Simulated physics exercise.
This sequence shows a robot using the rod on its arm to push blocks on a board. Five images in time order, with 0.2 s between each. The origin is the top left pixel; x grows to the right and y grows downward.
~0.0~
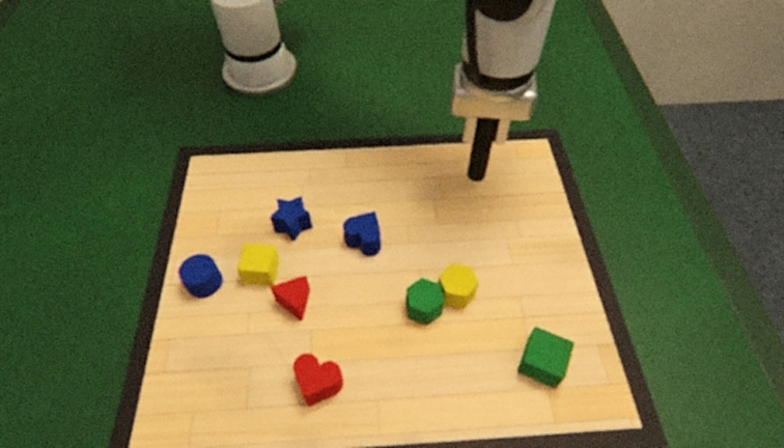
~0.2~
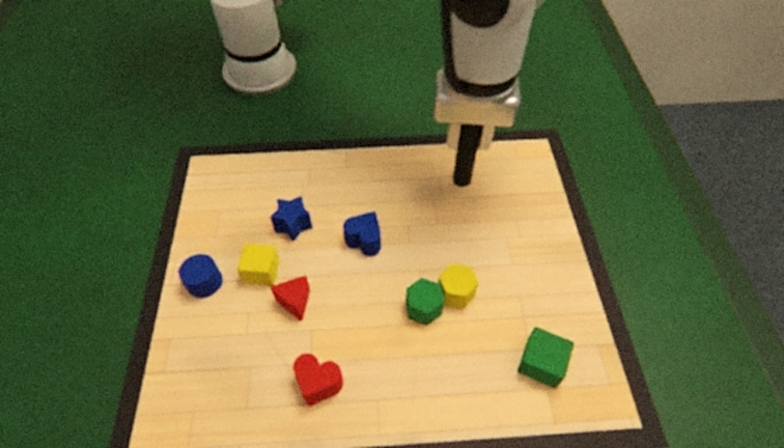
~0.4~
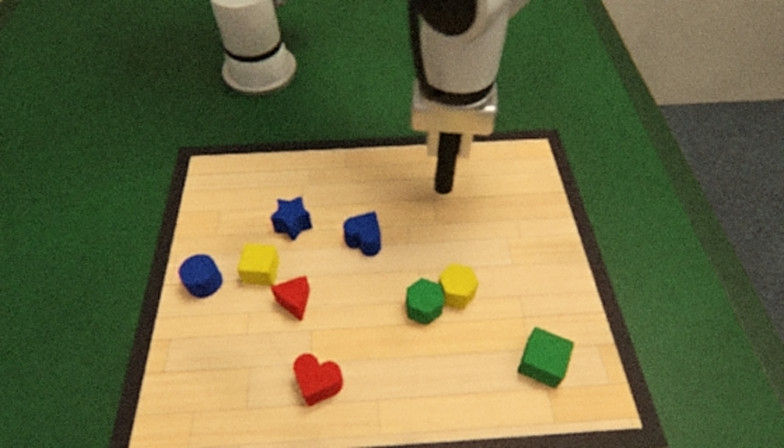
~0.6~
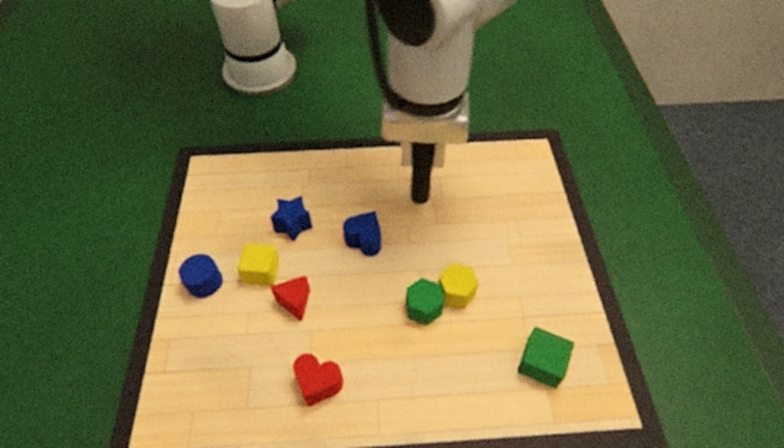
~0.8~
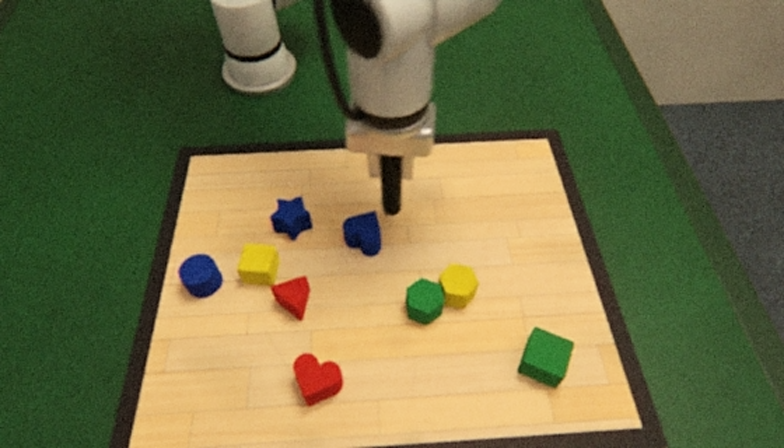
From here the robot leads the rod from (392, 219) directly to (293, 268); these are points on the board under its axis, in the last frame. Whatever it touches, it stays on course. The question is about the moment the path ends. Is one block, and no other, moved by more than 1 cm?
Yes, that is how it ends up.
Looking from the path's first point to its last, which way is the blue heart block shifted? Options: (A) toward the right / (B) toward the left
I choose B.
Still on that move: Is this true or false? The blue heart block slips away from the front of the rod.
This is true.
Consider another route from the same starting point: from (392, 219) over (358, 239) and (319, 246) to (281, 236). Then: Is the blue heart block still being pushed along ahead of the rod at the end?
I believe not.
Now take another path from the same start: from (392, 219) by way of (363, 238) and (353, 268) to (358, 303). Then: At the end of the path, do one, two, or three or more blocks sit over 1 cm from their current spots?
I'd put the number at one.
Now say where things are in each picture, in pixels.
Rod's lower end at (476, 175); yellow four-sided block at (256, 257); blue heart block at (364, 226), in the first frame.
Rod at (462, 181); blocks still, in the second frame.
Rod at (443, 188); blocks still, in the third frame.
Rod at (420, 197); blocks still, in the fourth frame.
Rod at (392, 208); yellow four-sided block at (256, 257); blue heart block at (364, 226), in the fifth frame.
On the path given first. One third of the way, rod at (359, 224); blue heart block at (345, 238), turned 50° anticlockwise.
Two thirds of the way, rod at (325, 240); blue heart block at (323, 259), turned 90° anticlockwise.
At the end, rod at (290, 257); yellow four-sided block still; blue heart block at (318, 265), turned 110° anticlockwise.
